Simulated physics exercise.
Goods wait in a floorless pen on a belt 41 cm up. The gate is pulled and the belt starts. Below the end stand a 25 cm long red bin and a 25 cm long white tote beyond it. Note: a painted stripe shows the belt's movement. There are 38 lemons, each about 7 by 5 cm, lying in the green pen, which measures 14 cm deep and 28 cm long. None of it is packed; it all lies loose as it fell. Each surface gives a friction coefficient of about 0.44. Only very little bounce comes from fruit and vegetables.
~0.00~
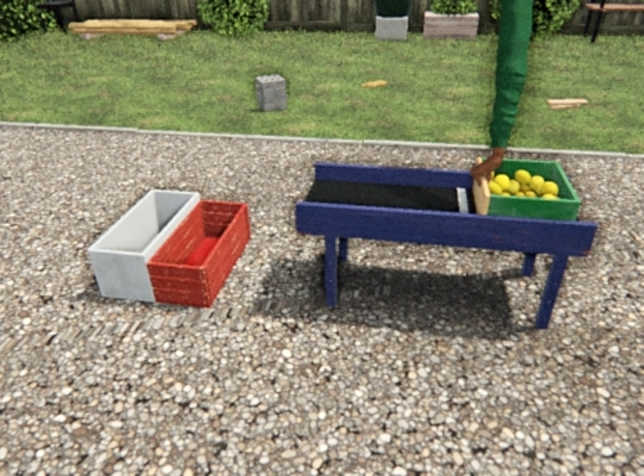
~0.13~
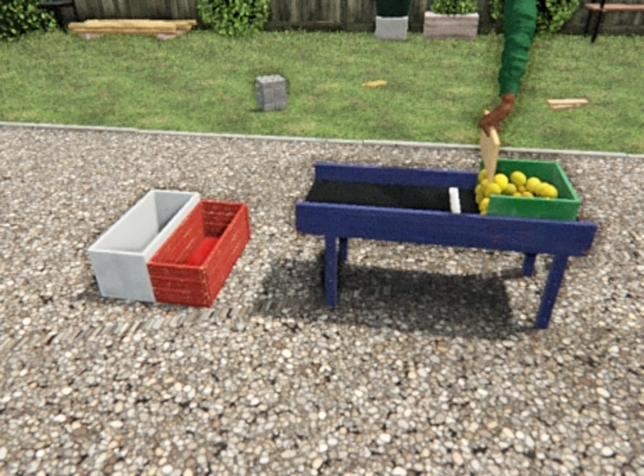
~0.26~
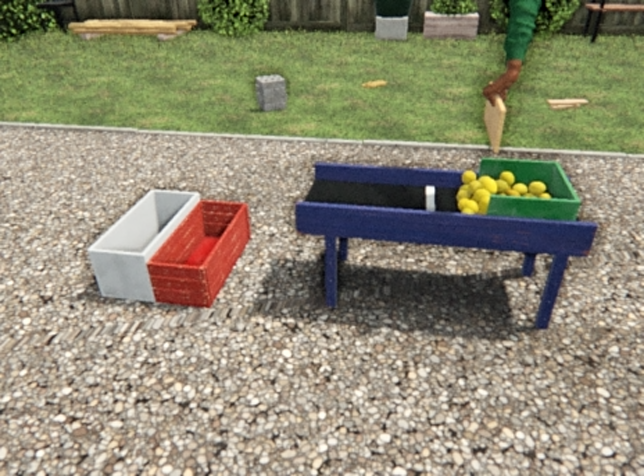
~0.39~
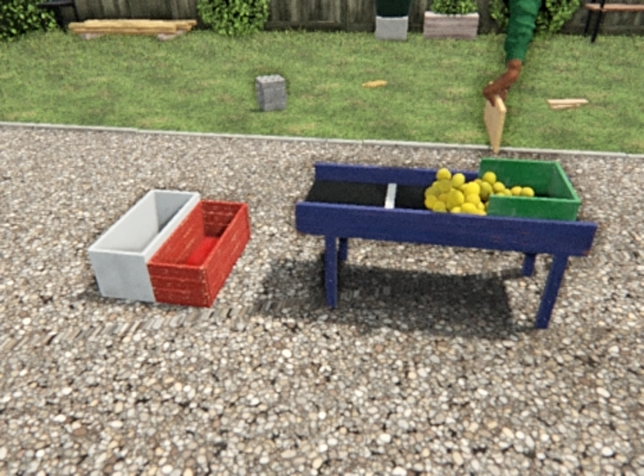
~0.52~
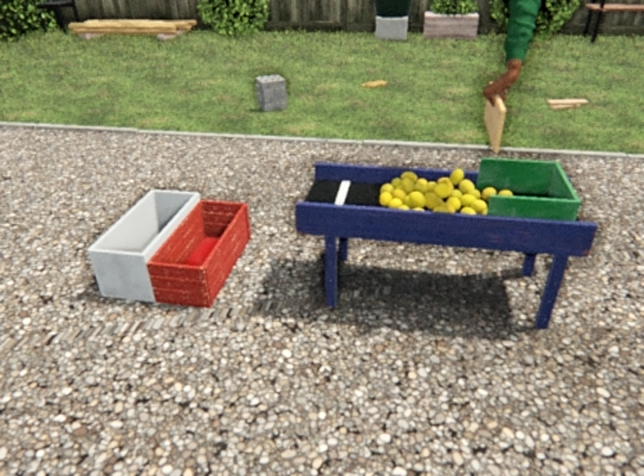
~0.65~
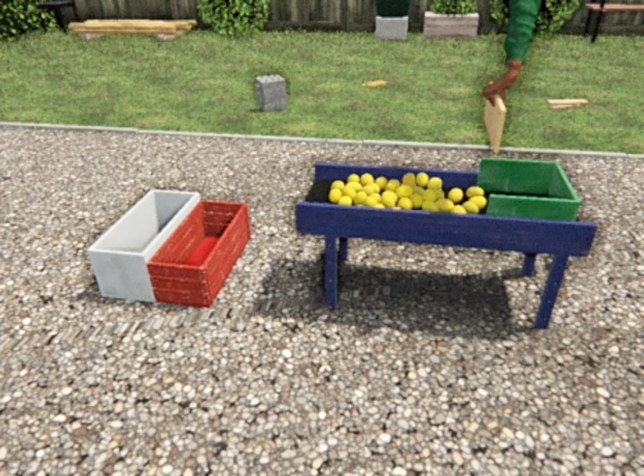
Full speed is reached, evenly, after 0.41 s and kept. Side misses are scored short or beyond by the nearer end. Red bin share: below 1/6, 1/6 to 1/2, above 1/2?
Below 1/6.
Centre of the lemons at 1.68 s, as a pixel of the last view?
(262, 262).
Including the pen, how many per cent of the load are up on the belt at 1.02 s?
Estimate: Some 25 %.
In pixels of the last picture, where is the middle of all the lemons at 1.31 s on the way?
Near (258, 256) in pixels.
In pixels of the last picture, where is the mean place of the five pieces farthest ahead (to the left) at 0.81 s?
(284, 195).
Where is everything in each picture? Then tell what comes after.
In the first picture (each is followed by its nearest rim corner in this view), green pen, (576, 201); red bin, (200, 268); 0 cm of belt gone by; none out.
The second picture shows green pen, (576, 201); 3 cm of belt gone by.
The third picture shows green pen, (576, 201); 13 cm of belt gone by; 7 out, the lowest lemon at (465, 205).
The fourth picture shows green pen, (576, 201); 29 cm of belt gone by; 22 out, the lowest lemon at (477, 208).
The fifth picture shows green pen, (576, 201); 49 cm of belt gone by; 31 out, the lowest lemon at (421, 185).
The sixth picture shows green pen, (576, 201); red bin, (200, 268); 69 cm of belt gone by; 36 out, the lowest lemon at (375, 200).
After 0.81 s, 32 on the belt and 6 in the air.
After 1.02 s, 10 on the belt, 3 on the ground short of the red bin and 25 in the air.
After 1.31 s, 1 on the belt, 27 on the ground short of the red bin and 10 in the air.
Final count (at 1.68 s), 38 on the ground short of the red bin. Asked share, 0 of 38, 0 per cent.
